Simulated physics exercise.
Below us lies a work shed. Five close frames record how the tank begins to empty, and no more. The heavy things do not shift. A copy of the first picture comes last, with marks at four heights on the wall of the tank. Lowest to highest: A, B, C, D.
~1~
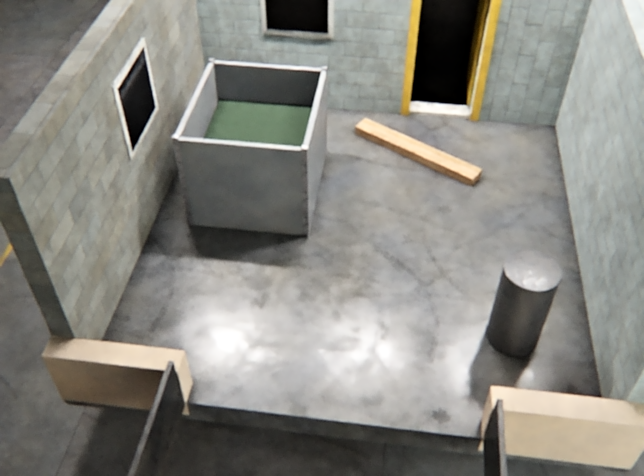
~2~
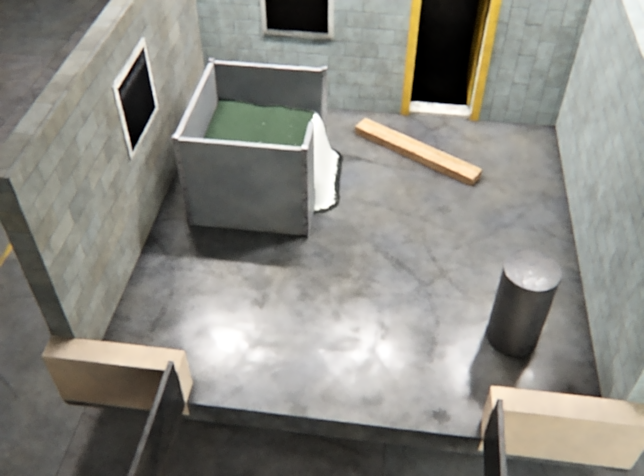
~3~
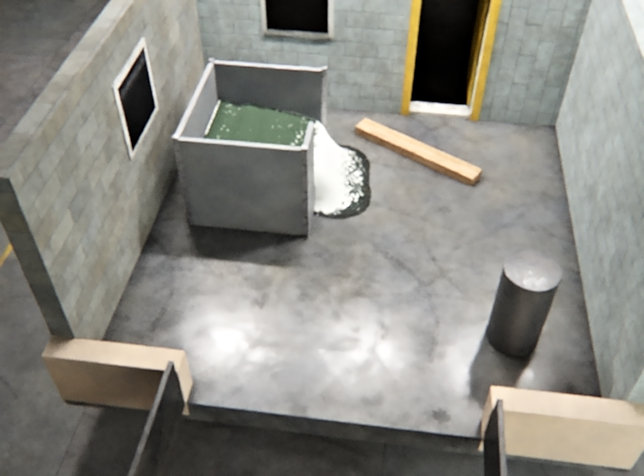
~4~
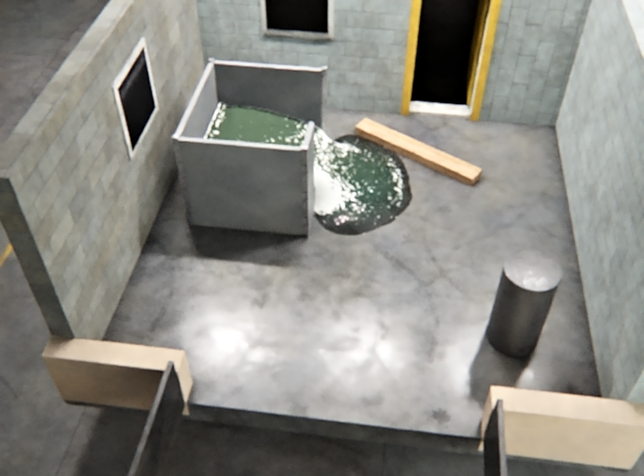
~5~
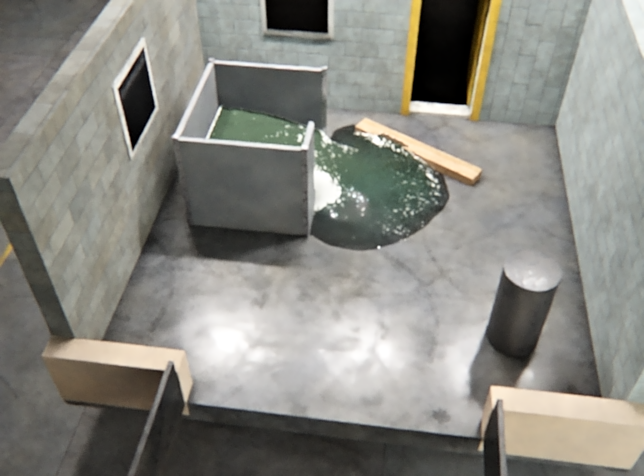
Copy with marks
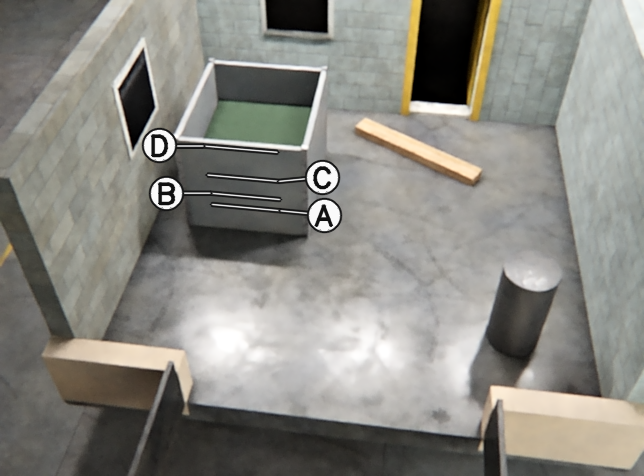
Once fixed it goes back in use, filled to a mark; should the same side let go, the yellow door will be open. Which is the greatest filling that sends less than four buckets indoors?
Take B.
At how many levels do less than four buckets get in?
Two of the four.
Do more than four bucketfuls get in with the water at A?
No.
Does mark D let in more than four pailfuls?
Yes, it does.
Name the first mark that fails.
Mark C.
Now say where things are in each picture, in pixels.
Water in the tank at rest, its middle at (258, 138); foot of the yellow doorway at (439, 117); open gate at (335, 365).
Water covers 1 % of the ground and shows as far out as (336, 158).
Water covers 4 % of the ground and shows as far out as (355, 152).
Water covers 8 % of the ground and shows as far out as (403, 202).
Water covers 12 % of the ground and shows as far out as (441, 199).
On the marked copy, A at (246, 207); B at (245, 196); C at (243, 178); D at (240, 149); from the bottom up A, B, C, D.
If A is chosen, nothing gets over.
If B is chosen, a bucket or two gets in.
If C is chosen, about 9 bucketfuls get in.
If D is chosen, dozens of bucketfuls pour in.
